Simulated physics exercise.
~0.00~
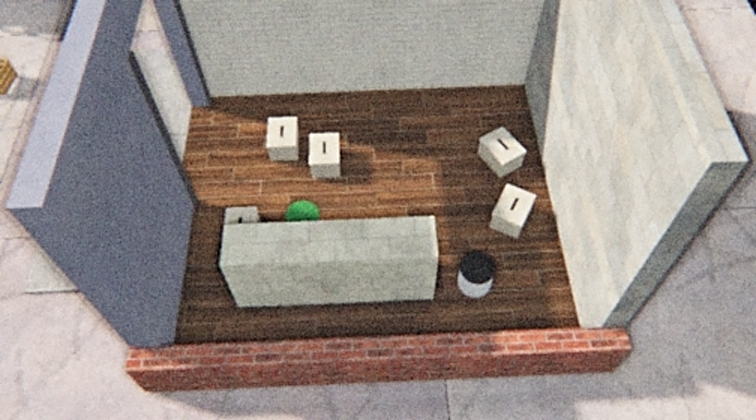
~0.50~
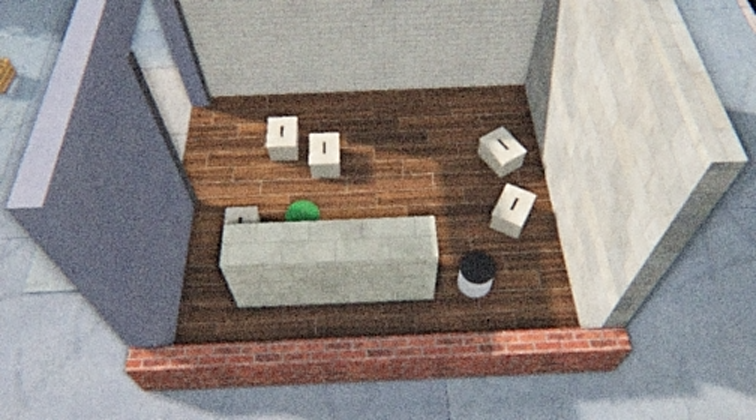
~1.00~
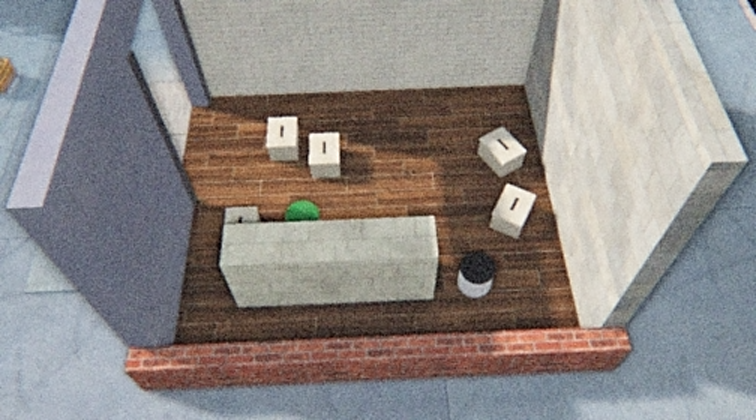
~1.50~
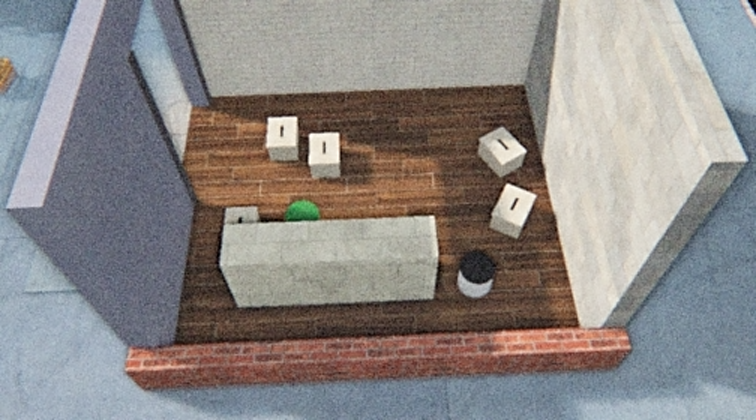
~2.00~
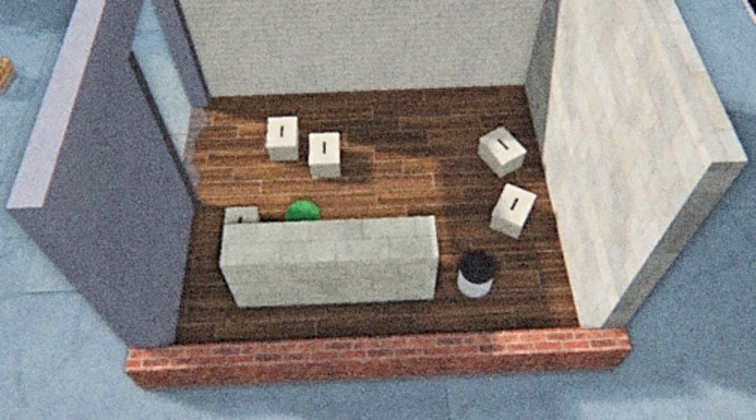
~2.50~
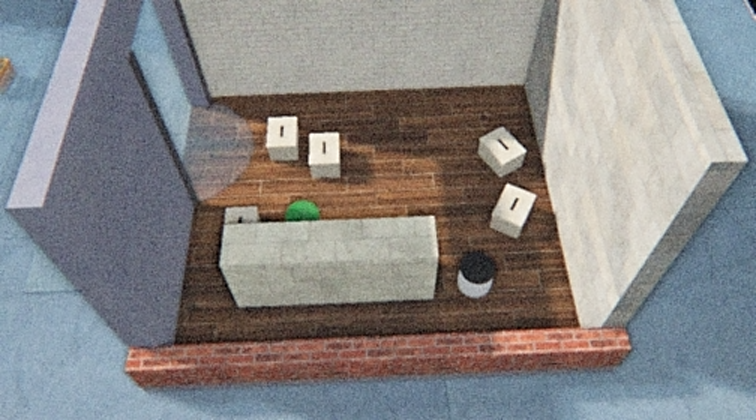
In a ground-floor office with a wooden floor, pale totes and pails sat still around a low wall while a thin patch of water spread in through the opening on the left.
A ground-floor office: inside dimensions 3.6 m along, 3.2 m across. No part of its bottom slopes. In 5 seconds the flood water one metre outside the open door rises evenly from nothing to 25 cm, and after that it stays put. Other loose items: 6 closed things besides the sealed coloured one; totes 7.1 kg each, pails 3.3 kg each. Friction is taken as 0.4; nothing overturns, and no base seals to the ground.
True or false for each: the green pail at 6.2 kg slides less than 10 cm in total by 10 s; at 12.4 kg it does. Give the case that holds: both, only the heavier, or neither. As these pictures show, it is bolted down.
The case that holds: Only the heavier.
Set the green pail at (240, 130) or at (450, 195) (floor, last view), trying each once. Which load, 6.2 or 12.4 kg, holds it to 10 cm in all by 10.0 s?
In order, no load succeeds and no load succeeds.
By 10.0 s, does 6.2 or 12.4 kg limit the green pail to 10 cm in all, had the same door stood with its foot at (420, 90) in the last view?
For that position, nothing offered succeeds.
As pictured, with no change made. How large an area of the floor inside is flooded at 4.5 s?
Somewhere about 4.5 m2, give or take.
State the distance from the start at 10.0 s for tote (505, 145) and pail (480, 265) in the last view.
In that order: 150 cm, 250 cm.
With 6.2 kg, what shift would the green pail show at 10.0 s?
About 20 cm.
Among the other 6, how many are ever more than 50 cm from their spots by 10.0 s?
That adds up to 5.
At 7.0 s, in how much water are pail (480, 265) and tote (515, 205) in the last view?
2 and 15 cm.
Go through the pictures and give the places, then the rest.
The first frame shows the green pail at (302, 215) rests on the ground; 0.0 m2 under water; 0 of 7 have shifted.
The second frame shows the green pail at (302, 215) rests on the ground; 0.0 m2 under water; 0 of 7 have shifted.
The third frame shows the green pail at (302, 215), on the bottom; water covers 0.0 m2; 0 of 7 have shifted.
The fourth frame shows the green pail at (302, 215) rests on the ground; water covers 0.0 m2; 0 of 7 have shifted.
The fifth frame shows the green pail at (302, 215) rests on the ground; water covers 0.0 m2; 0 of 7 have shifted.
The sixth frame shows the green pail at (302, 215), on the bottom; water covers 0.5 m2; 0 of 7 have shifted.
After 3.5 s the green pail would be 0 cm from its start with 6.2 kg and 0 cm from its start with 12.4 kg; 0 cm of water round it then.
After 4.5 s the green pail would be 3 cm from its start with 6.2 kg and 0 cm from its start with 12.4 kg; 4 cm of water round it then.
After 7.0 s the green pail would be 23 cm from its start with 6.2 kg and 0 cm from its start with 12.4 kg; 6 cm of water round it then.
After 10.0 s the green pail would be 21 cm from its start with 6.2 kg and 0 cm from its start with 12.4 kg; 8 cm of water round it then.
